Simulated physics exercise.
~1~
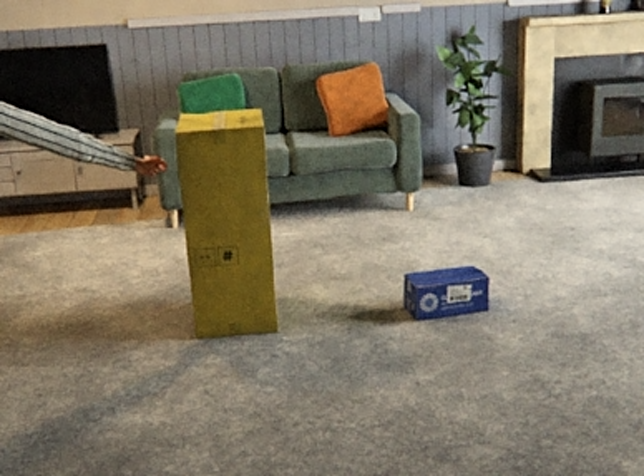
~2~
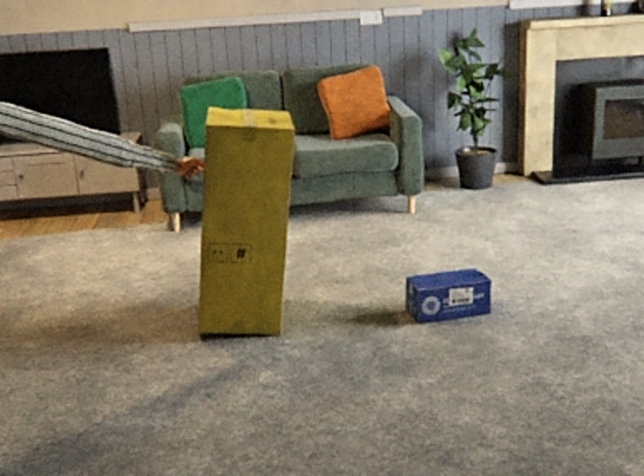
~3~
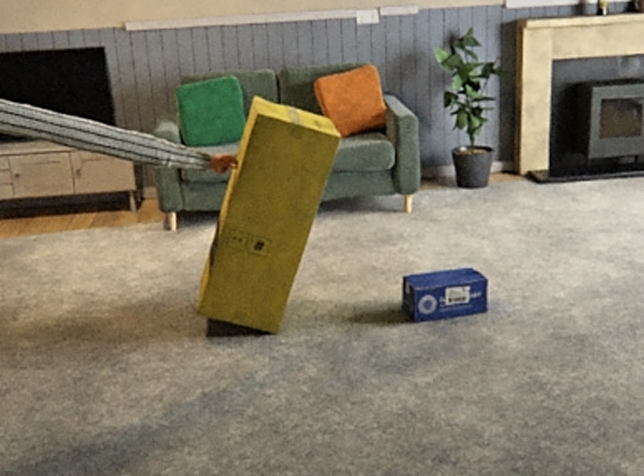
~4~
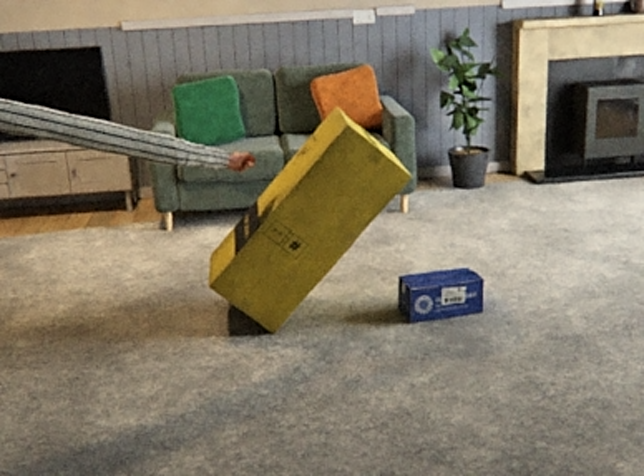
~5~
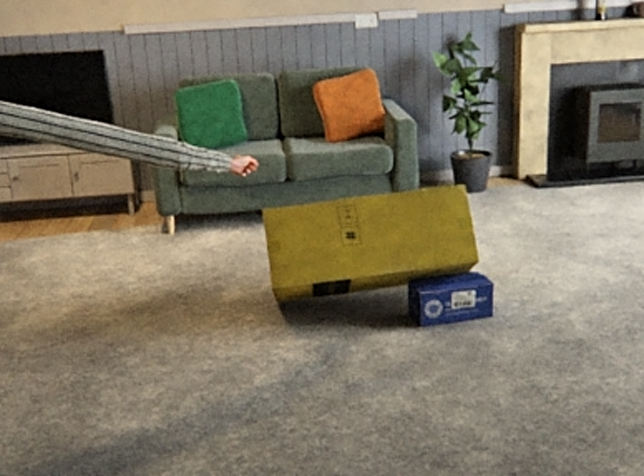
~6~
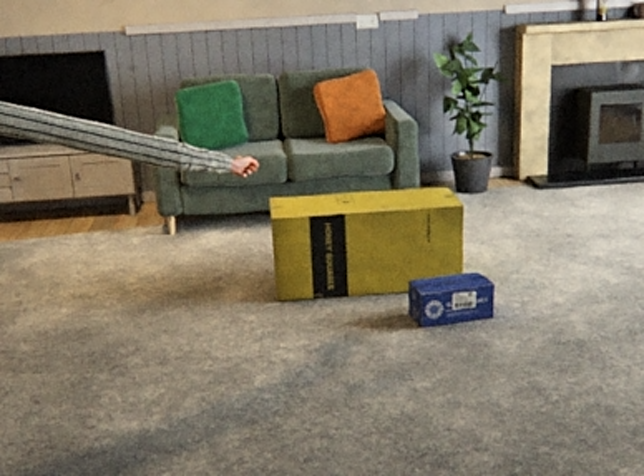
At the start, a tall yellow box stands upright on a grey carpet, with a small blue parcel to its right and a green sofa behind. An arm in a striped sleeve reaches in from the left, and its hand meets the upper part of the box and pushes it to the right. The box tilts, then leans steeply as the hand stops. It topples toward the blue parcel, coming down against it and nudging it slightly. The yellow box then rolls back behind the parcel and ends on its side, while the hand stays outstretched above.
